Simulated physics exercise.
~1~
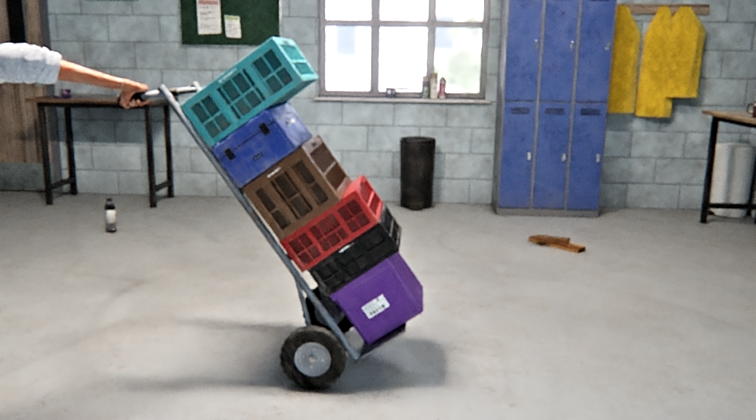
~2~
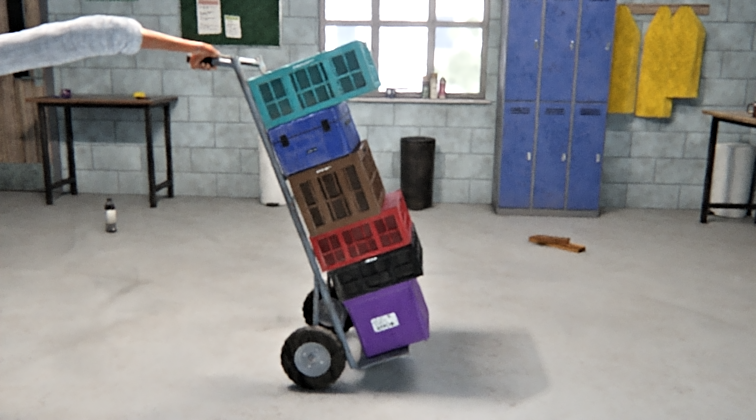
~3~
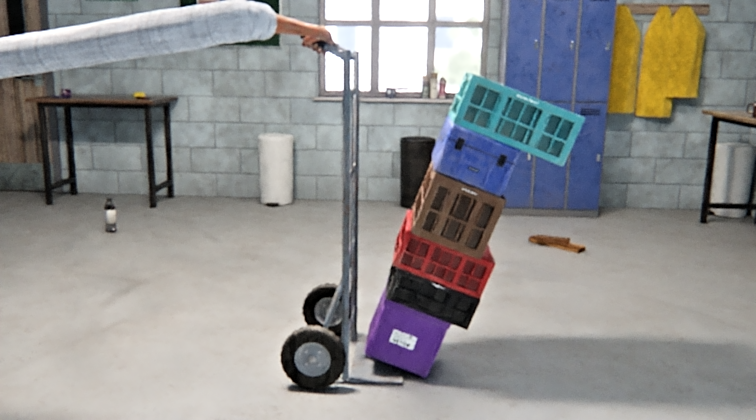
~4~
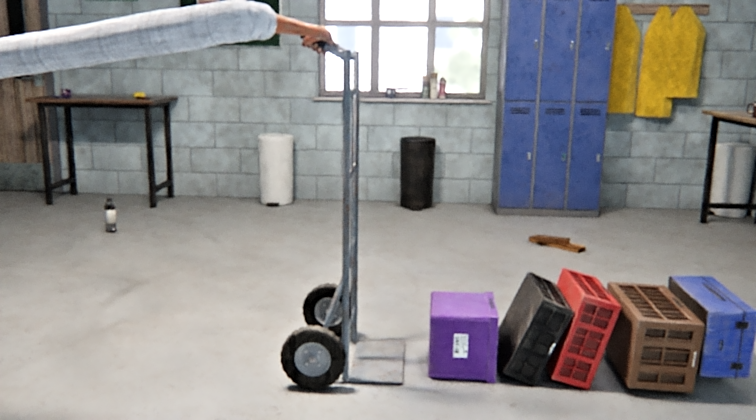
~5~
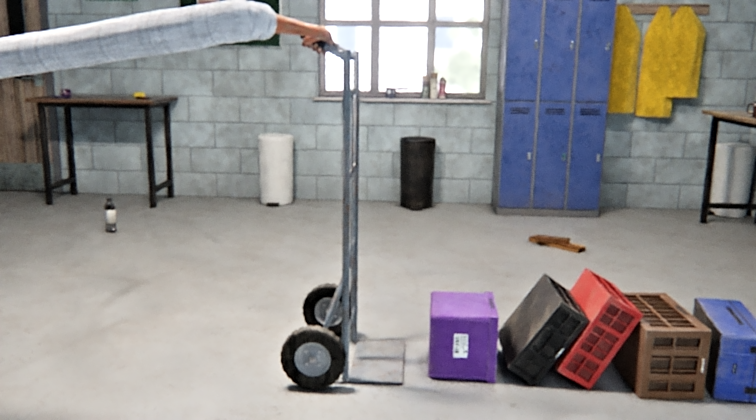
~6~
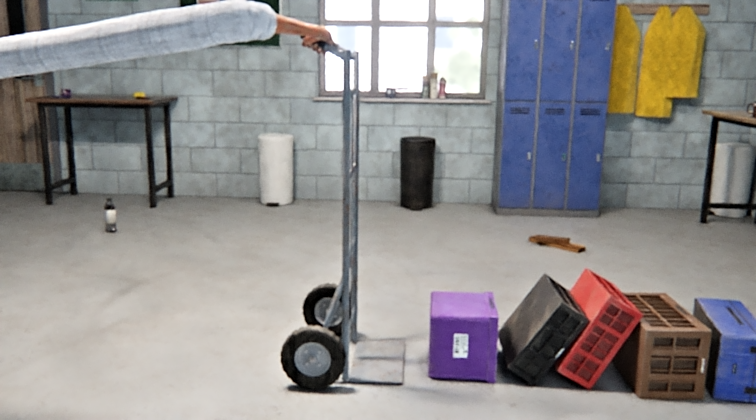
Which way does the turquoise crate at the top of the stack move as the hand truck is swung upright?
The turquoise crate moves to the right, away from the hand truck's handle.
